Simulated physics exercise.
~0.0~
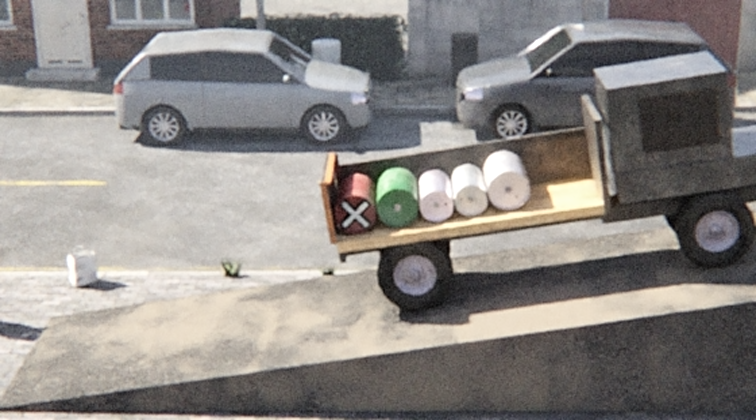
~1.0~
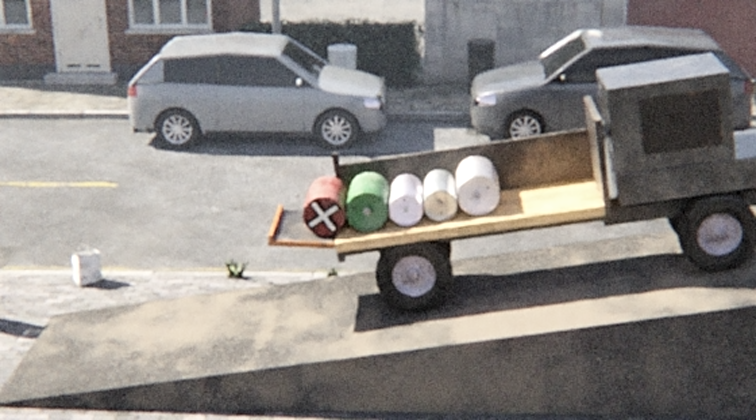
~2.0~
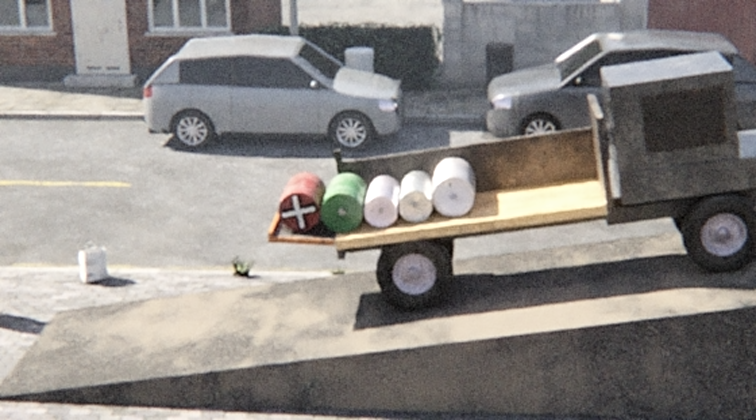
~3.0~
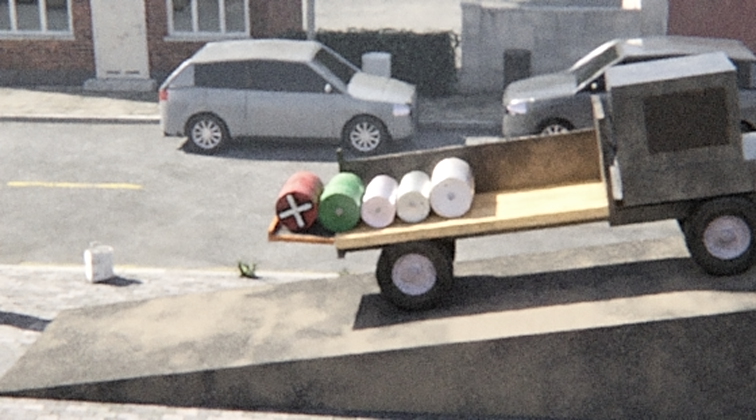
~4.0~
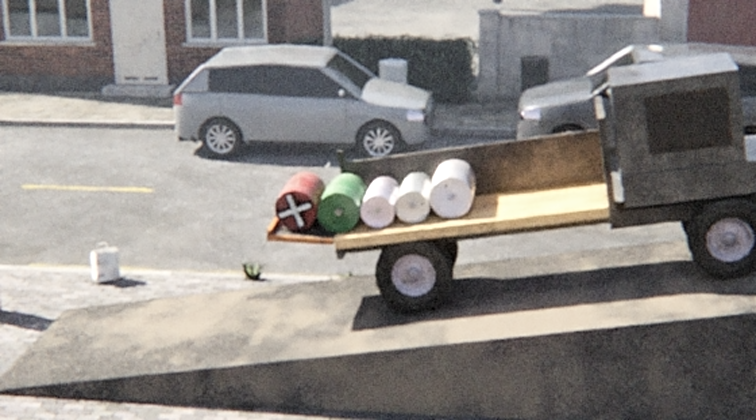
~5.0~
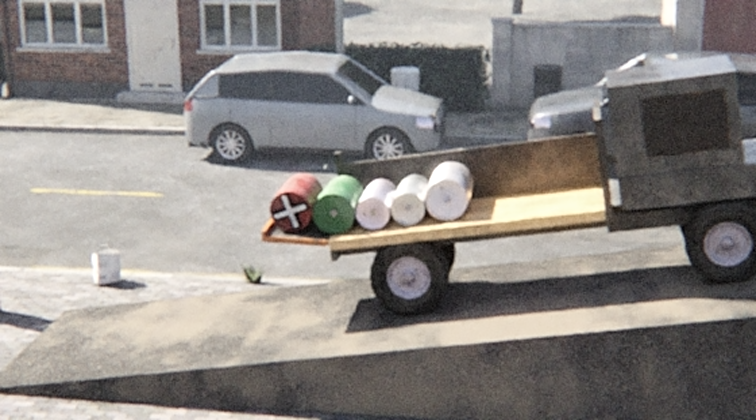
A dark truck stands on a concrete ramp that slopes down to the left, seen from the side across a street with parked grey cars and a brick building behind. On its wooden bed five kegs lie in a row against the closed tailgate, a red one marked with a white cross at the left, then a green one, then three white ones. The tailgate swings down, and the whole row rolls left. The red keg rolls onto the lowered gate and stops near its outer edge. The green and white kegs settle behind it on the bed, and none falls off.
